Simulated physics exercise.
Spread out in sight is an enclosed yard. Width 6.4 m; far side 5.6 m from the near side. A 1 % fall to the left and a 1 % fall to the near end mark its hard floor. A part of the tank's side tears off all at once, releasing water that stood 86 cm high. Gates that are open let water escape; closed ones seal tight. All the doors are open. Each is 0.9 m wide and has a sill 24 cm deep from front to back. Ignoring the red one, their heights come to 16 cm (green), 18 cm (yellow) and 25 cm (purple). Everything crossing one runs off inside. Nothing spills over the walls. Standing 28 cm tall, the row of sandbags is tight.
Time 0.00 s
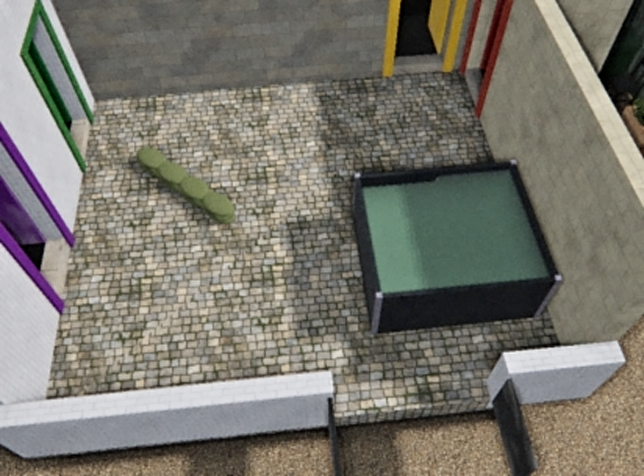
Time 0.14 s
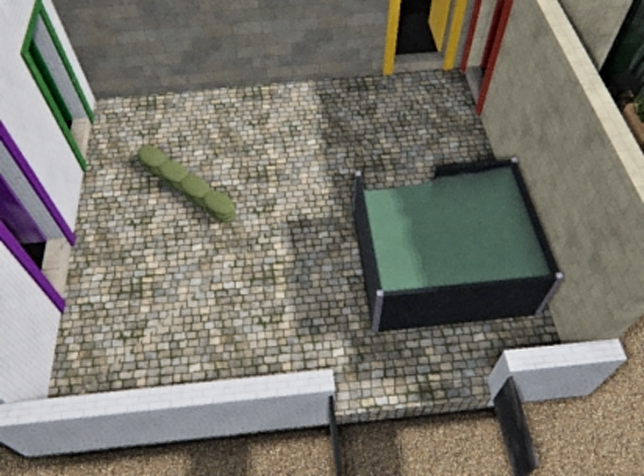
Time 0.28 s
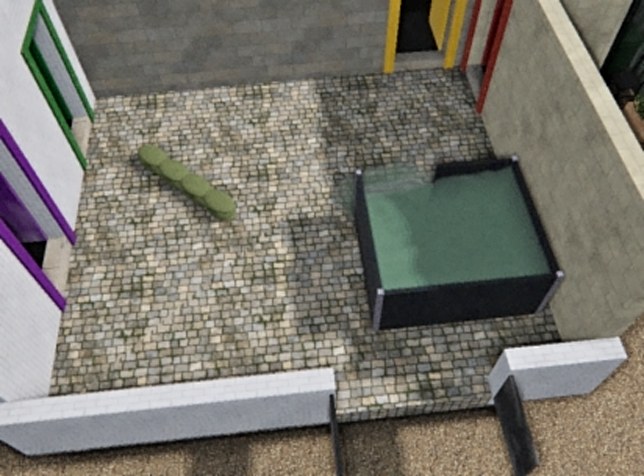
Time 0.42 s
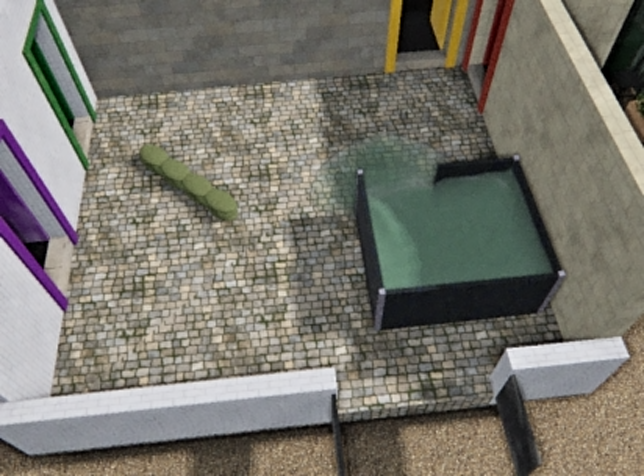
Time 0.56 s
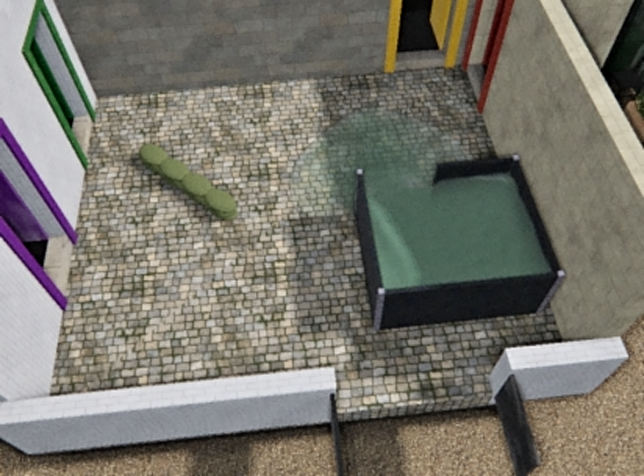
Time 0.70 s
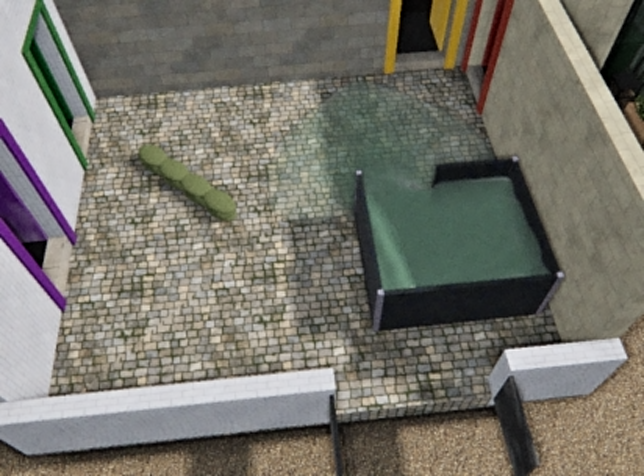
In a cobbled, walled yard with colourfully edged doorways and a low green hedge-like object, a dark-sided tank of greenish water sits still at the right. Part of its far side gives way, and water pours through the gap, then spreads backward and leftward across the cobbles in a widening, thin sheet.
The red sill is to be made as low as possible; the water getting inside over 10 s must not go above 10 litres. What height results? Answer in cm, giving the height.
It would have to be roughly 24 cm high.
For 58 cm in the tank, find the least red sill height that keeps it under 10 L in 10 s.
The step needs to be some 16 cm.
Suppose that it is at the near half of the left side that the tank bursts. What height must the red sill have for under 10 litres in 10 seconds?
Some 8.5 cm.
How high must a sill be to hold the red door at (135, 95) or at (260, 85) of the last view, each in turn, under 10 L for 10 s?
First place around 20 cm, second around 22 cm.
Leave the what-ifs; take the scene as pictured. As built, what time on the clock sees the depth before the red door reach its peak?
Approximately 2.2 s.
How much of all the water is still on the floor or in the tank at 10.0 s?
About 90 %.
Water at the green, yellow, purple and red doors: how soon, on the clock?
The green door gets it at 2.4 s, the yellow door at 0.9 s, the purple door at 3.4 s and the red door at 1.0 s.
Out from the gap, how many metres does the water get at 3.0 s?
5.6 m.
After 1.4 s water covers 35 % of the floor, deepest (44 cm) near (384, 207); 9 cm at the red door, 0 litres in over its 15 cm sill.
After 3.0 s water covers 45 % of the floor, deepest (34 cm) near (97, 98); 22 cm at the red door, 44 litres in over its 15 cm sill.
After 10.0 s water covers 95 % of the floor, deepest (16 cm) near (45, 425); 3 cm at the red door, 68 litres in over its 15 cm sill.
At the red door as built, the water arrived by 1.0 s and peaked near 27 cm at 2.2 s.
Run again over the same 10 s with other heights there, 26 litres in over 20 cm, 5 litres over 27 cm. The limit of 10 litres is kept from about 24 cm up.
